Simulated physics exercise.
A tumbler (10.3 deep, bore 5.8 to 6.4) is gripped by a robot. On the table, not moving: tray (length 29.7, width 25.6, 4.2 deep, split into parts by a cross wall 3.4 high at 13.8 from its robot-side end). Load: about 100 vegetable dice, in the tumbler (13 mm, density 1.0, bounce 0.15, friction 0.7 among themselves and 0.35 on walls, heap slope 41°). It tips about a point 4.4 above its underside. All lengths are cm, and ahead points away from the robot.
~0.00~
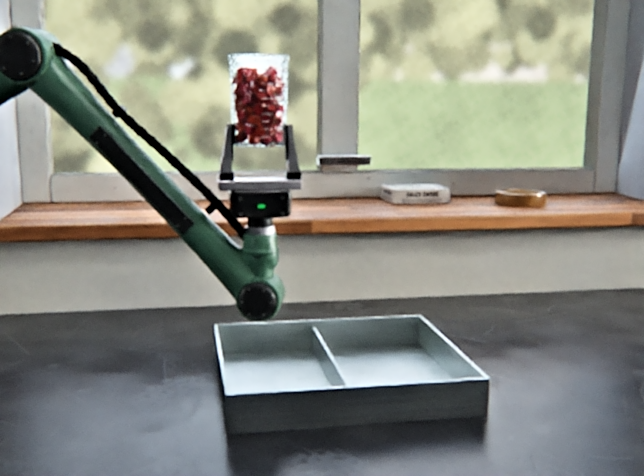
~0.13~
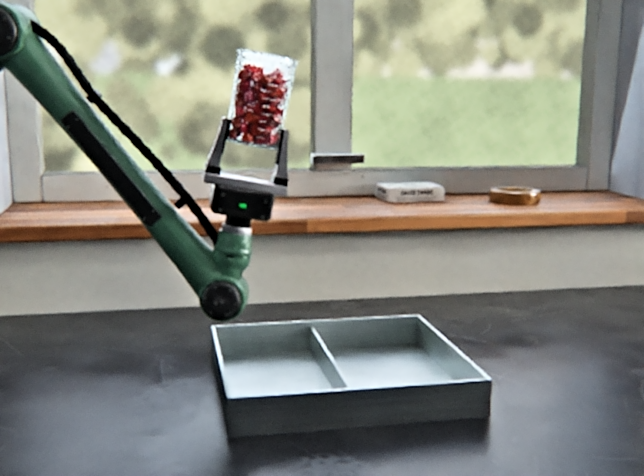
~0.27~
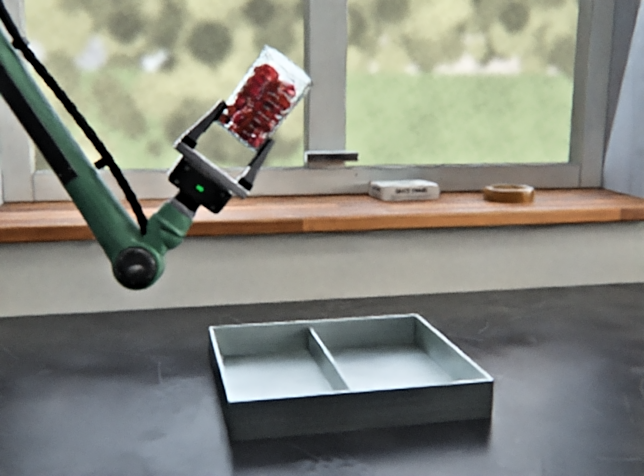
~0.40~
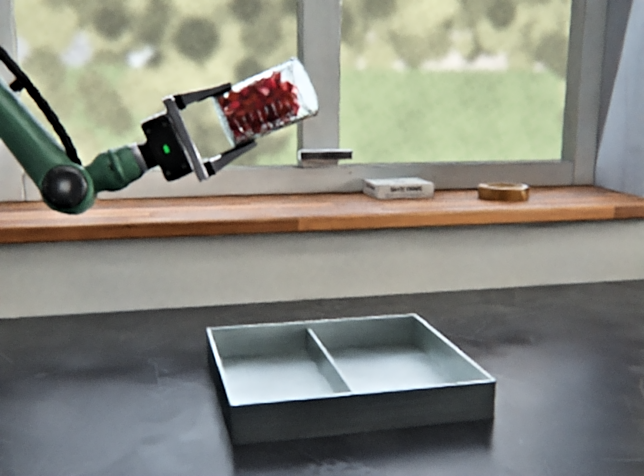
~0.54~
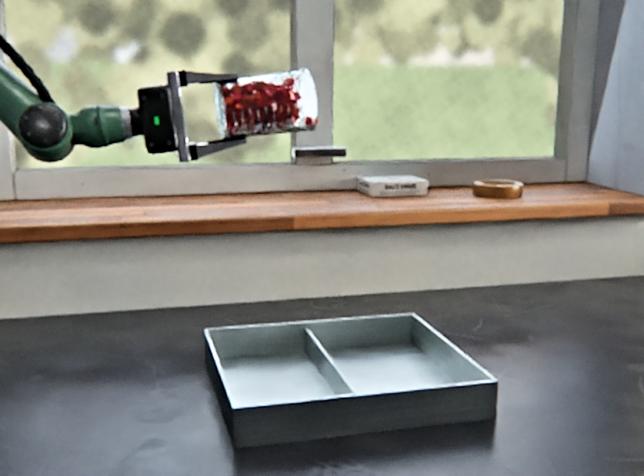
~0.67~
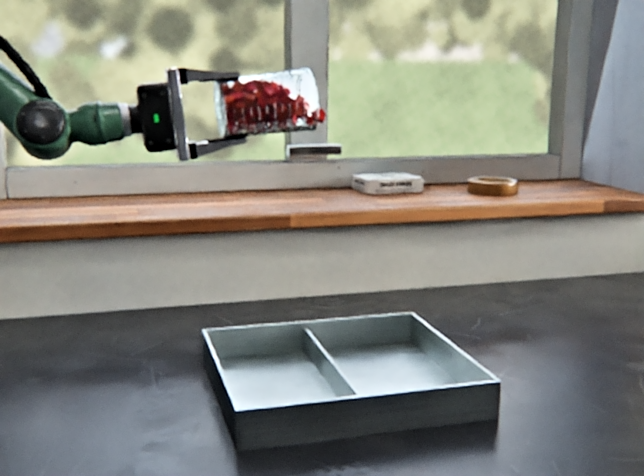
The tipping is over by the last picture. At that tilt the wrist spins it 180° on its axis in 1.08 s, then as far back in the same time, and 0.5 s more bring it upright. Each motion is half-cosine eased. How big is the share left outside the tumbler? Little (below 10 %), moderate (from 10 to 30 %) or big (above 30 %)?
A moderate share, from 10 to 30 %, ends outside the tumbler.
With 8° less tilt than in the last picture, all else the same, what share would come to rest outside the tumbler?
Then about 5 per cent.
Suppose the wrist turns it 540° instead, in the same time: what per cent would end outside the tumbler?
Then about 30 per cent.
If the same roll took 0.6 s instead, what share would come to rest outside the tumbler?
In that case some 15 per cent.
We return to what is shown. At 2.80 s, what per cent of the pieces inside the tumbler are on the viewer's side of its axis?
About 55 per cent.
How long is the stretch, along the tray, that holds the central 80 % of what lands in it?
Roughly 6 cm.
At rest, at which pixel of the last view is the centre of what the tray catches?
Near (355, 380).
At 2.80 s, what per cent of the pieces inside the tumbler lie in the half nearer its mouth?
Some 40 per cent.
After 1.73 s, tipped 84°, highest piece 37 above the table; 90 in the tumbler, 13 in the far-side part, 1 in flight or on a rim.
After 2.80 s, tipped 84°, highest piece 37 above the table; 87 in the tumbler, 15 in the far-side part, 2 in flight or on a rim.
After 3.53 s, upright, highest piece 40 above the table; 85 in the tumbler, 19 in the far-side part.
After 4.23 s, upright, highest piece 40 above the table; 85 in the tumbler, 19 in the far-side part.
At rest, 85 in the tumbler, 19 in the far-side part. That is 18 % outside the tumbler.
